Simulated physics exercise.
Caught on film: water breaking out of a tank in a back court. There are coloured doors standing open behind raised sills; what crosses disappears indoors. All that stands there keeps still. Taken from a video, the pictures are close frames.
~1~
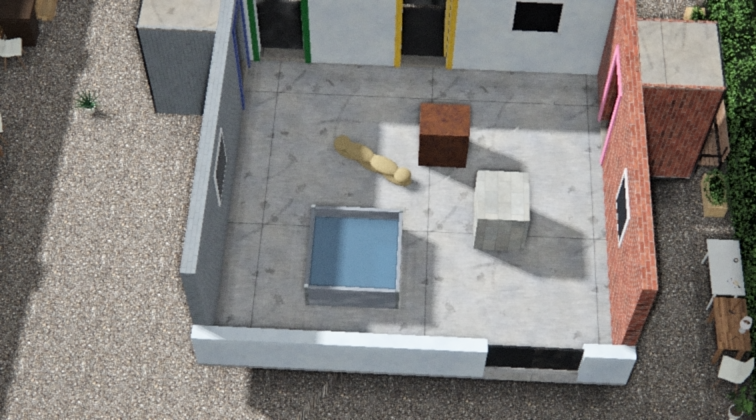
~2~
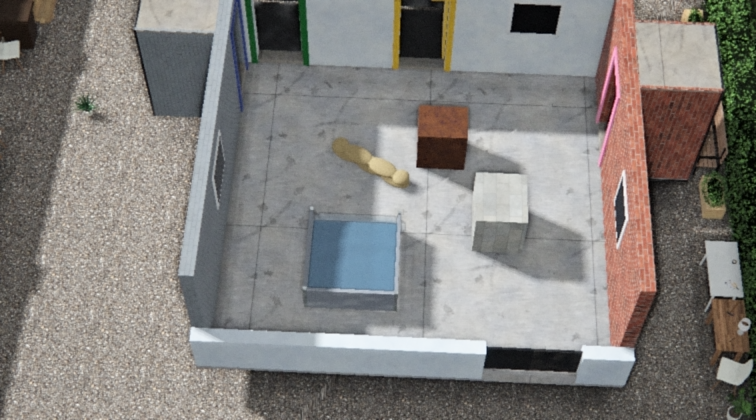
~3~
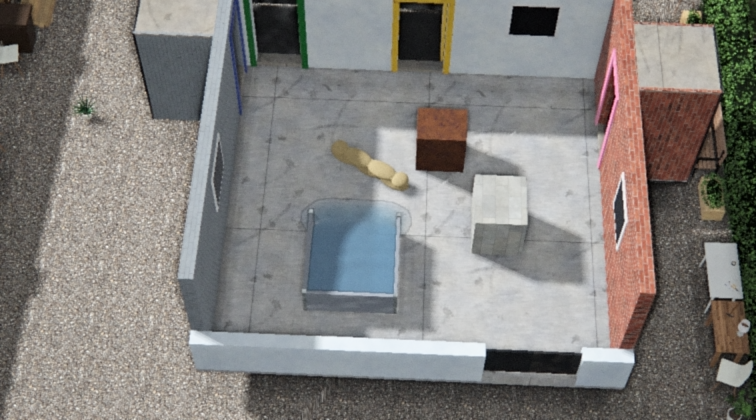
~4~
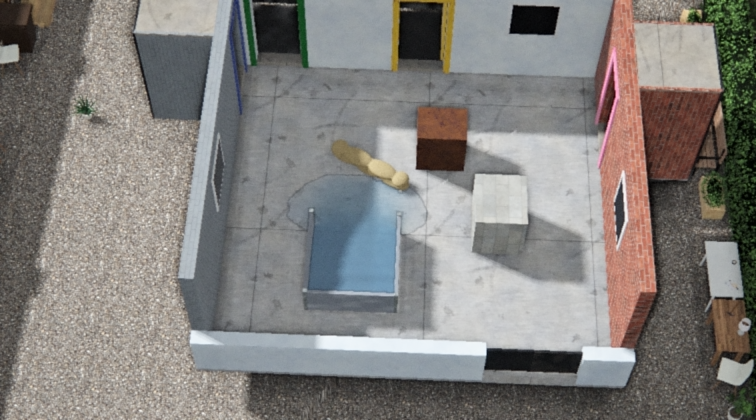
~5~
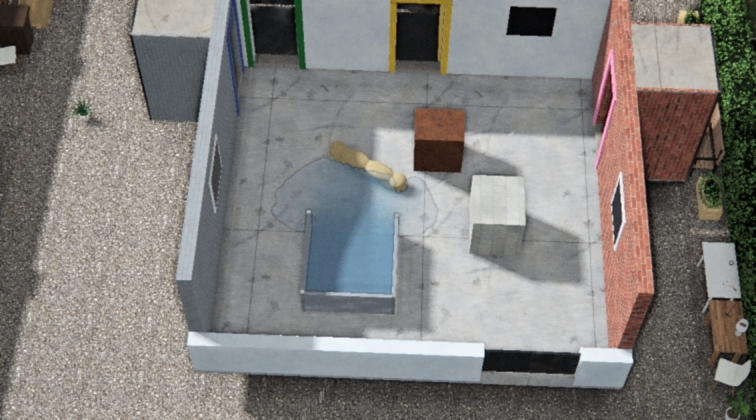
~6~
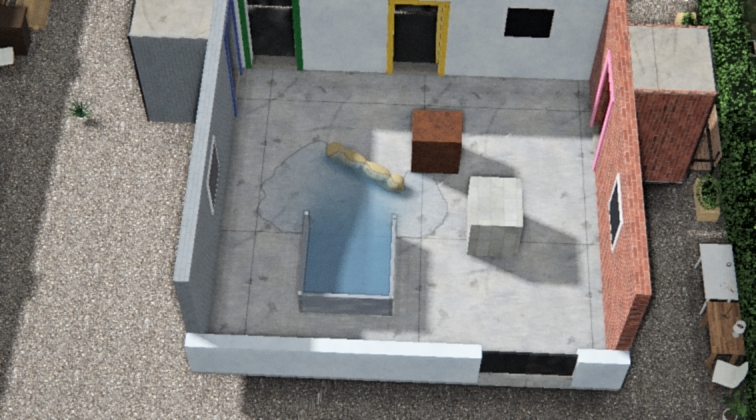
Water pours out of the tank's far side and spreads across the grey courtyard floor.
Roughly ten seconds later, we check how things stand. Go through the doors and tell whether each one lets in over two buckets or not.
Result: The yellow door will most likely keep inside the limit. The green door will most likely go past the limit. The pink door will most likely keep inside the limit. The blue door will most likely keep inside the limit.
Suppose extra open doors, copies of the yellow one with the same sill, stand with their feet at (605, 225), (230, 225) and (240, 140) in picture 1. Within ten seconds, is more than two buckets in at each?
Taking them as listed, the first doesn't reach the limit, the second doesn't reach the limit and the third gets past the limit.
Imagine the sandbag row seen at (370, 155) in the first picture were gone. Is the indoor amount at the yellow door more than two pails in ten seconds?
My reading: Yellow passes that mark.
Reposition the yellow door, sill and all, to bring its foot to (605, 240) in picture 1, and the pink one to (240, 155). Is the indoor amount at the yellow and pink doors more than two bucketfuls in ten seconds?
As I see it, the yellow door stays within the limit and the pink door tops the limit.
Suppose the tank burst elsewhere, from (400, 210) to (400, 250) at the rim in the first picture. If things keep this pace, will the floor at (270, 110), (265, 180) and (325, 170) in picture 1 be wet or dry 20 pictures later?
So: Spared, then spared, then spared.
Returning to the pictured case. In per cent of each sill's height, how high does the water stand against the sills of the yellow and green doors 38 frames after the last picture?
Estimate, in order: 40 and 80 percent.
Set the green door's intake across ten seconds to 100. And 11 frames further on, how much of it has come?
About 0 per cent.
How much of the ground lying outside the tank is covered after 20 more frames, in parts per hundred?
Near 40 in a hundred.
A moment on, water covers 20 % of the floor; the yellow door not reached, the green door not reached, the pink door not reached, the blue door not reached.
Next, water covers 30 % of the floor; the yellow door not reached, the green door wet at the sill, nothing in, the pink door not reached, the blue door wet at the sill, nothing in.
Then, water covers 40 % of the floor; the yellow door not reached, the green door over two buckets in, the pink door wet at the sill, nothing in, the blue door wet at the sill, nothing in.
Later, water covers 70 % of the floor; the yellow door wet at the sill, nothing in, the green door over two buckets in, the pink door wet at the sill, nothing in, the blue door wet at the sill, nothing in.
In the end, water covers 90 % of the floor; the yellow door wet at the sill, nothing in, the green door over two buckets in, the pink door under two buckets in, the blue door wet at the sill, nothing in.
